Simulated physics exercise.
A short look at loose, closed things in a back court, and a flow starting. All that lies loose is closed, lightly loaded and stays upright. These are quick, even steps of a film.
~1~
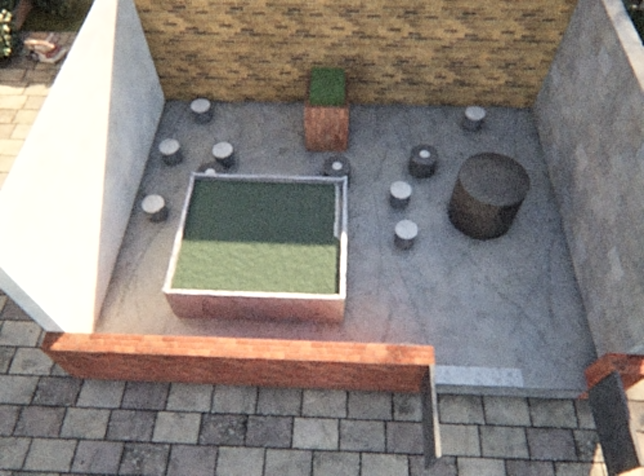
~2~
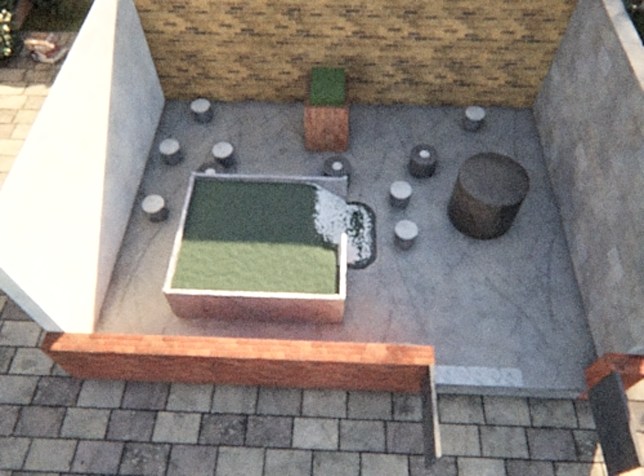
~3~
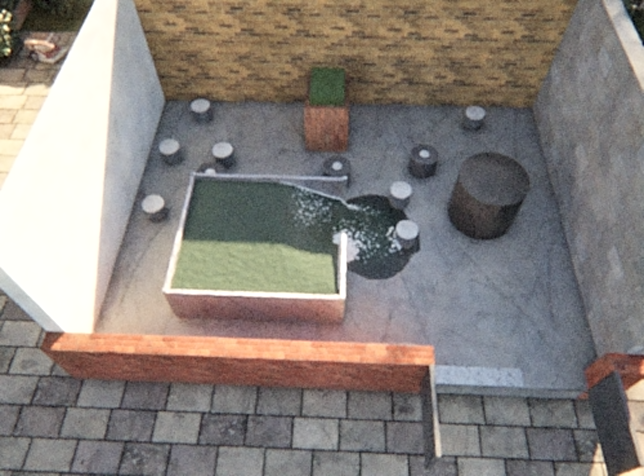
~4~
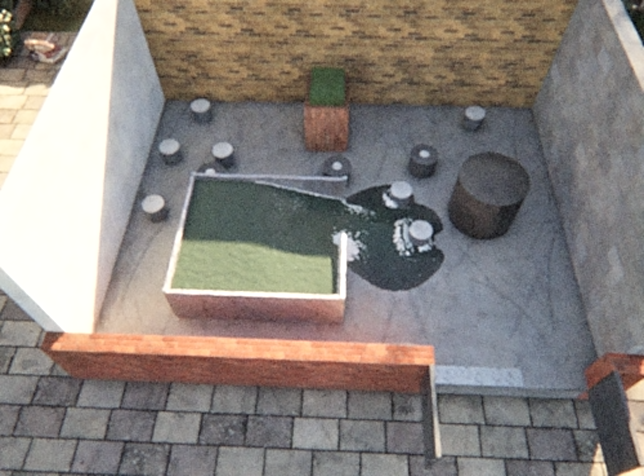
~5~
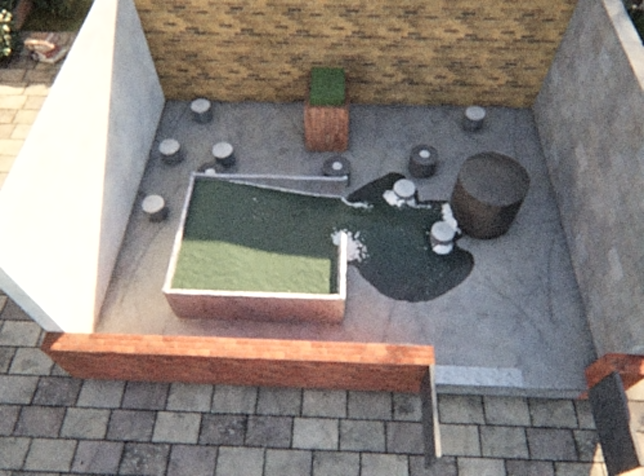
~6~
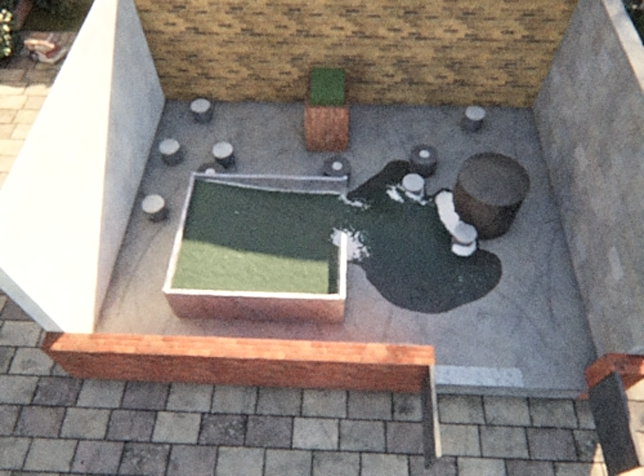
Dark green water pouring from the right side of a raised pool, spreading across a walled court and pushing two pails right.
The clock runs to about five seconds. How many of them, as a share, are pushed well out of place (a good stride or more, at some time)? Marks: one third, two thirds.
It is between one and two thirds.
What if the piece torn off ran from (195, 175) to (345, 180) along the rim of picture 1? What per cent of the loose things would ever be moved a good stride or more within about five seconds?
Near 80 in a hundred.
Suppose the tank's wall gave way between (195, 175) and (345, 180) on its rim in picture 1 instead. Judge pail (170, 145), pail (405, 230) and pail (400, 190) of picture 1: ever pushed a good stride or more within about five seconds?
One after the other: Moved that far, less than that, no.
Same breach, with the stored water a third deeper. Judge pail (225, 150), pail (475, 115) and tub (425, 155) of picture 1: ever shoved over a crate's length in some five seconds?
One after the other: Less than that, shifted that much, shifted that much.
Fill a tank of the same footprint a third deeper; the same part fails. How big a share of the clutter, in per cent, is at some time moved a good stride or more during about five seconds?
Near 40 in a hundred.
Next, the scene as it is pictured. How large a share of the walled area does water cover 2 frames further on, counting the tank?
I make it 30 per cent.
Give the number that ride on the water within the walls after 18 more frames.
The number is 4.
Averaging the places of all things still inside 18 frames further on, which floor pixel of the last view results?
Around (339, 176).
A moment on, 2 of 10 are well off their spots; 0 afloat.
Next, 4 of 10 are well off their spots; 2 afloat.
Later, 4 of 10 are well off their spots; 4 afloat.
In the end, 4 of 10 are well off their spots, and 4 have been at some point; 3 afloat.
